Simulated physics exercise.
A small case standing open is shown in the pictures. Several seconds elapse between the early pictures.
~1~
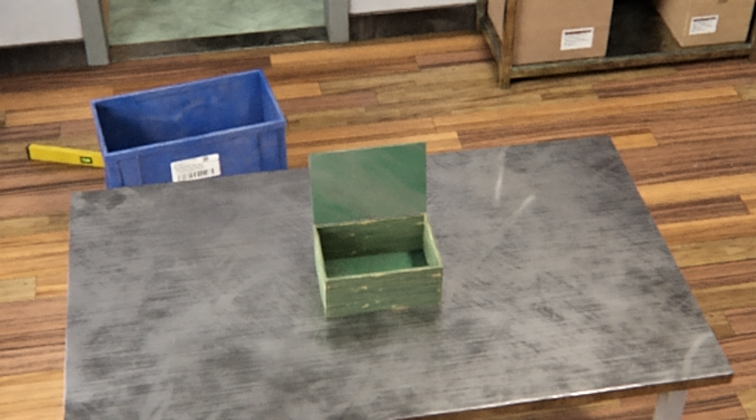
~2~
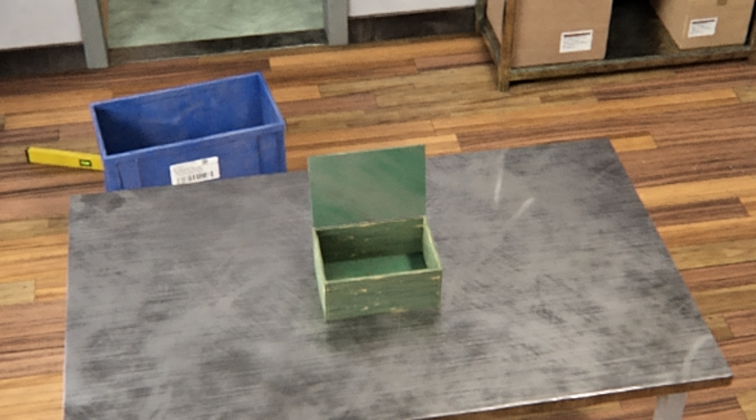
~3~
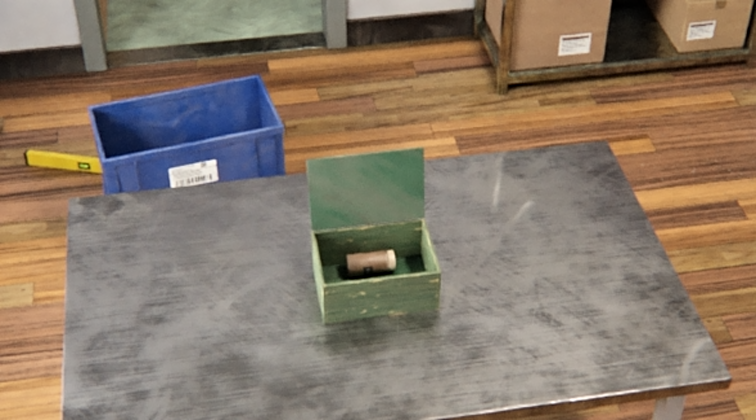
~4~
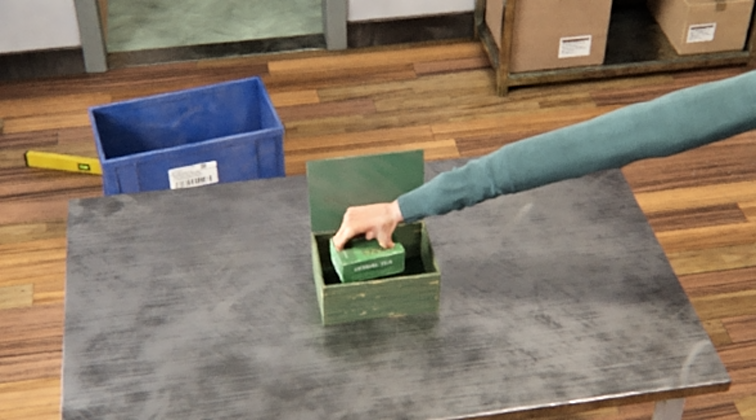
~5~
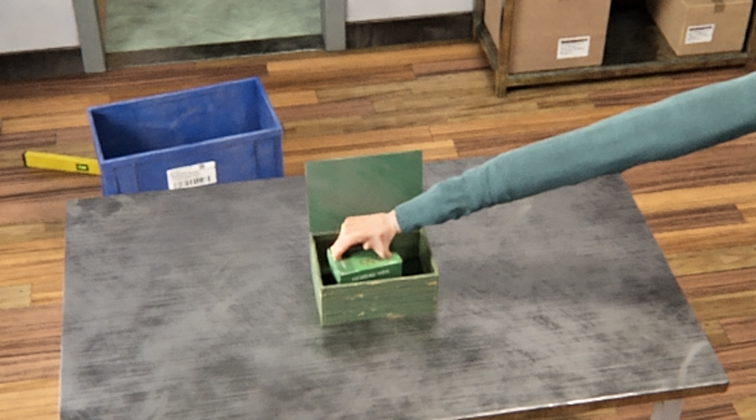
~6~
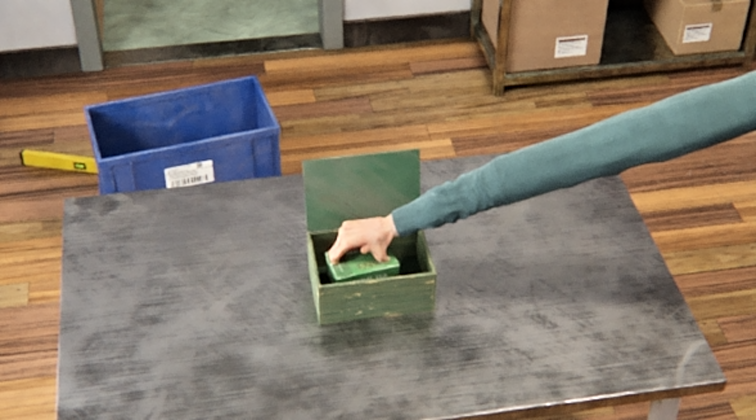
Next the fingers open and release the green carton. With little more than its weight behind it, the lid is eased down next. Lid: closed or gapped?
Closed.
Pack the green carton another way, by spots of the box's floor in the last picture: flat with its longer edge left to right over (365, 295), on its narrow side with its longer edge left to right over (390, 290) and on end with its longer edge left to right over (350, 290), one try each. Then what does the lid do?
In case one it ends up closed, in case two it ends up closed and in case three it remains open.
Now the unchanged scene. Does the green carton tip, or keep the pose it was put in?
Result: The green carton remains as it was set.
Then, 0.90 s past the last view, lid starting down; green carton displaced a little near (367, 284).
Then, 1.50 s past the last view, lid 65° above the rim; green carton displaced a little near (367, 284).
Then, 1.80 s past the last view, lid 41° above the rim; green carton displaced a little near (367, 284).
Then, 2.10 s past the last view, lid 12° above the rim; green carton displaced a little near (367, 284).
Finally, lid shut; moved from the start, green carton; brown shaker still in place. Final places as the last picture's camera would see them, green carton near (367, 284).
